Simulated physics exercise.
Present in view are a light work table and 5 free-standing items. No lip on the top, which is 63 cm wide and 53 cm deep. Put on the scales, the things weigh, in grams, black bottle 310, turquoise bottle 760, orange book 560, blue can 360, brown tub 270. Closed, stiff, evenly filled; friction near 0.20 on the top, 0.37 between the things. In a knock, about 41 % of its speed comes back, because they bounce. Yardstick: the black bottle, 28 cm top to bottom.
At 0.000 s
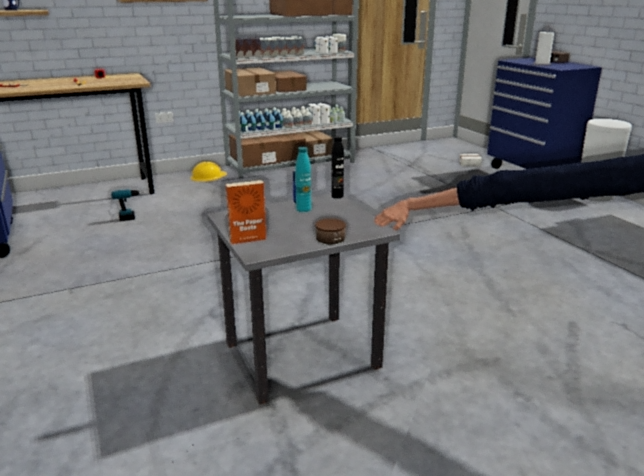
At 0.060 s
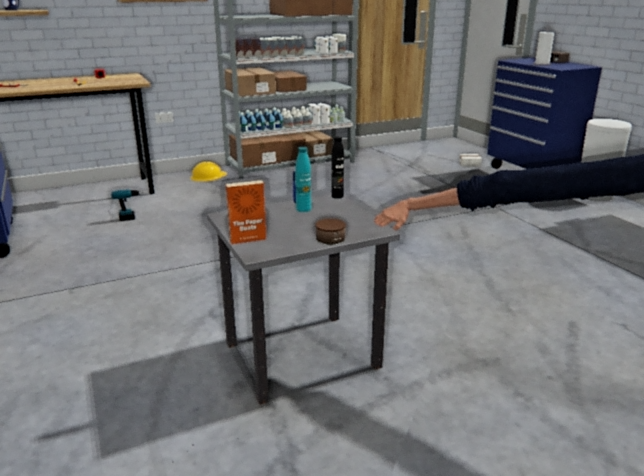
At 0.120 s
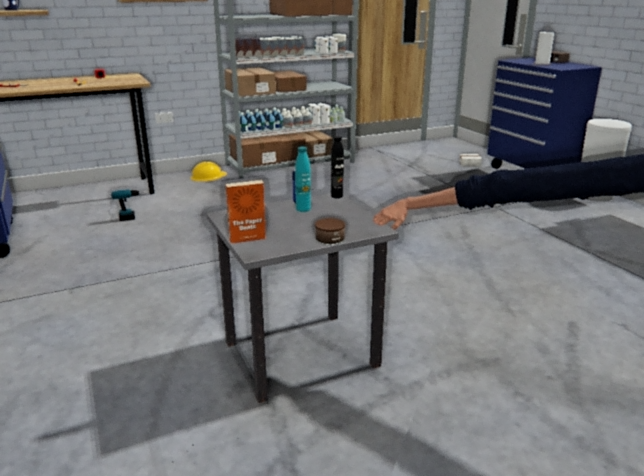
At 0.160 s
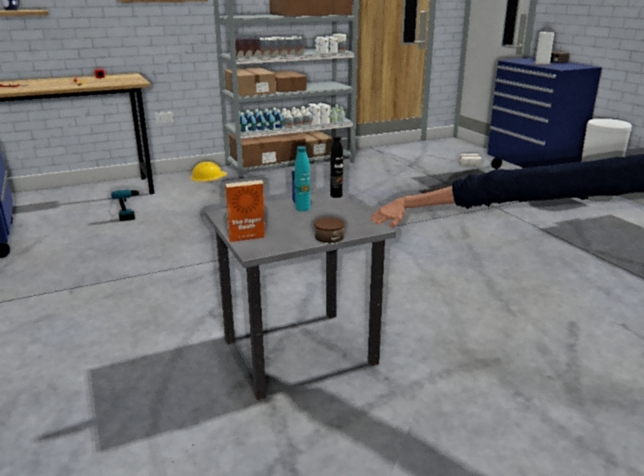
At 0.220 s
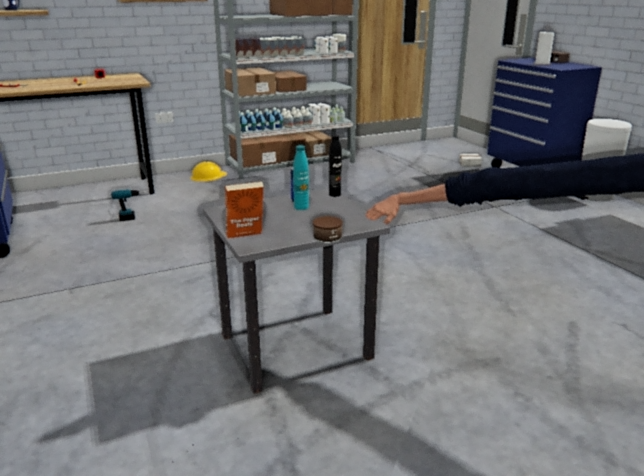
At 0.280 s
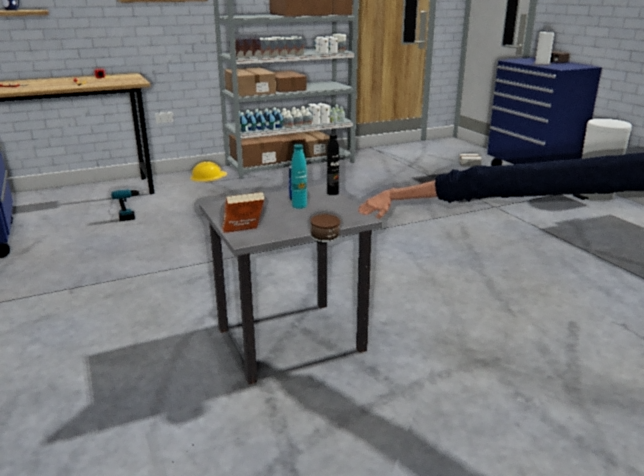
A small work table slides slowly, then farther, back and slightly left across the garage floor as an outstretched hand at its right edge moves with it, while the orange book beside the bottles and brown tub tilts increasingly from upright.
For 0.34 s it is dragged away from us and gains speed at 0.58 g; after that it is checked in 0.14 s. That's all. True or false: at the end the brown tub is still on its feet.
False.
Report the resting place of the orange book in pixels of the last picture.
At about (168, 379).
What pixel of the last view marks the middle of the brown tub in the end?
It stops at about (277, 304).
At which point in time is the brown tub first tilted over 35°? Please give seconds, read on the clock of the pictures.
0.5 s, roughly.
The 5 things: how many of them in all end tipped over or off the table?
The count is 2.
After 0.38 s, table shifted 29 cm; orange book now off the table; black bottle moved 19 cm; blue can moved 19 cm.
After 0.58 s, table shifted 46 cm; turquoise bottle moved 22 cm; blue can moved 22 cm; black bottle moved 22 cm.
After 0.78 s, table shifted 46 cm; black bottle moved 14 cm; turquoise bottle moved 14 cm; blue can moved 14 cm.
In the end (1.2 s), off the table and tipped over, orange book and brown tub; not toppled but over 5 cm from the start, black bottle, turquoise bottle and blue can. At the end, from the last picture's camera, brown tub near (277, 304).
